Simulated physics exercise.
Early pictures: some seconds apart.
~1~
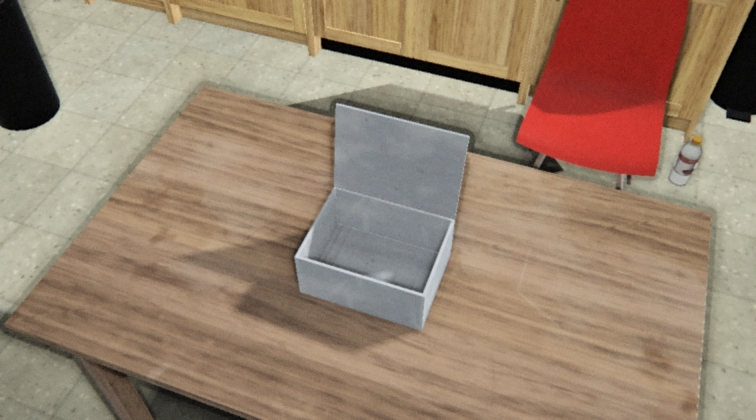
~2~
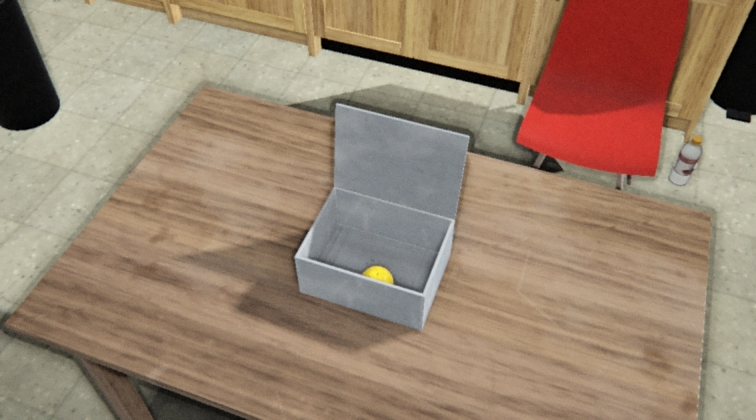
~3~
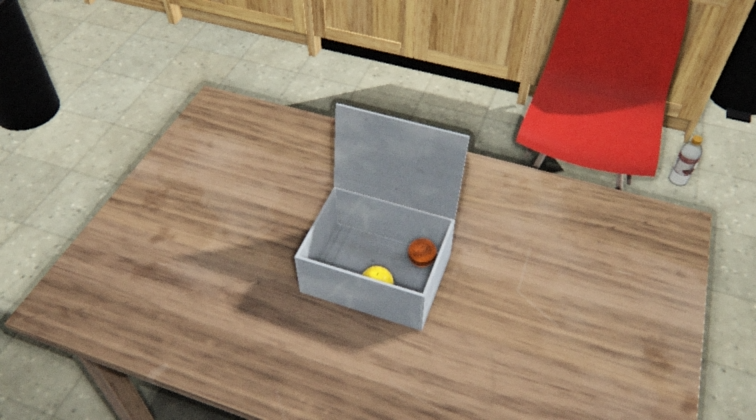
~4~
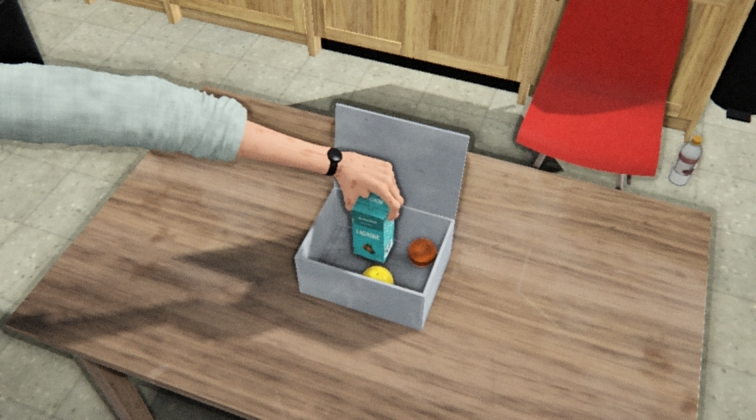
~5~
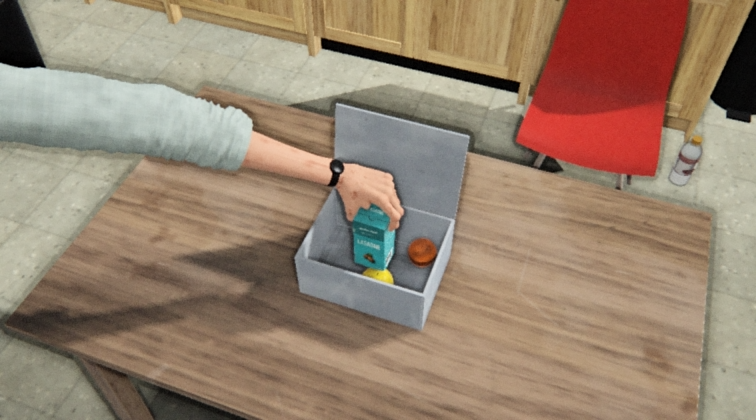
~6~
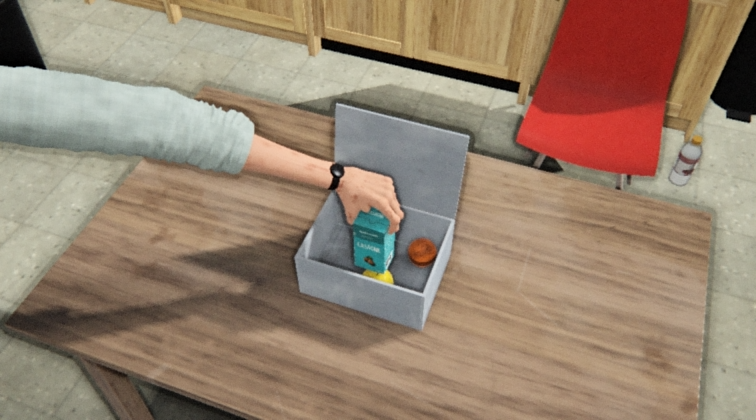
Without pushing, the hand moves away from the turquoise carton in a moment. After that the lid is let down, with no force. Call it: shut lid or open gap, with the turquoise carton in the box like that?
Shut lid.
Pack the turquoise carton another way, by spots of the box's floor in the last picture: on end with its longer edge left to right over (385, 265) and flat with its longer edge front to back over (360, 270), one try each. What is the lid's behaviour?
The first attempt leaves the lid partly open, while the second leaves it fully closed.
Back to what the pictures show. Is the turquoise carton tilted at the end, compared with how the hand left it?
At the finish the turquoise carton goes crooked.
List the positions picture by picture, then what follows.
In the first picture, the last thing is not in view yet.
In the second picture, the last thing is not in view yet.
In the third picture, the last thing is not in view yet; orange ball (422, 253).
The fourth picture shows on its way; turquoise carton (374, 227); orange ball (422, 253).
The fifth picture shows on its way; turquoise carton (374, 237); orange ball (422, 253).
The sixth picture shows in place under the hand; turquoise carton (374, 240); orange ball (422, 253).
Then, 0.30 s on from there, turquoise carton on its side near (370, 242); yellow apple shifted a little.
Then, 1.30 s on from there, lid 82° above the rim; turquoise carton on its side near (364, 250); yellow apple shifted about its own width.
Then, 1.70 s on from there, lid 42° above the rim; turquoise carton on its side near (364, 250); yellow apple shifted about its own width.
Then, 1.90 s on from there, lid 8° above the rim; turquoise carton on its side near (364, 250); yellow apple shifted about its own width.
In the end, lid shut; toppled in the box, turquoise carton; moved from the start, yellow apple; orange ball unmoved. At the end, from the last picture's camera, turquoise carton near (364, 250).
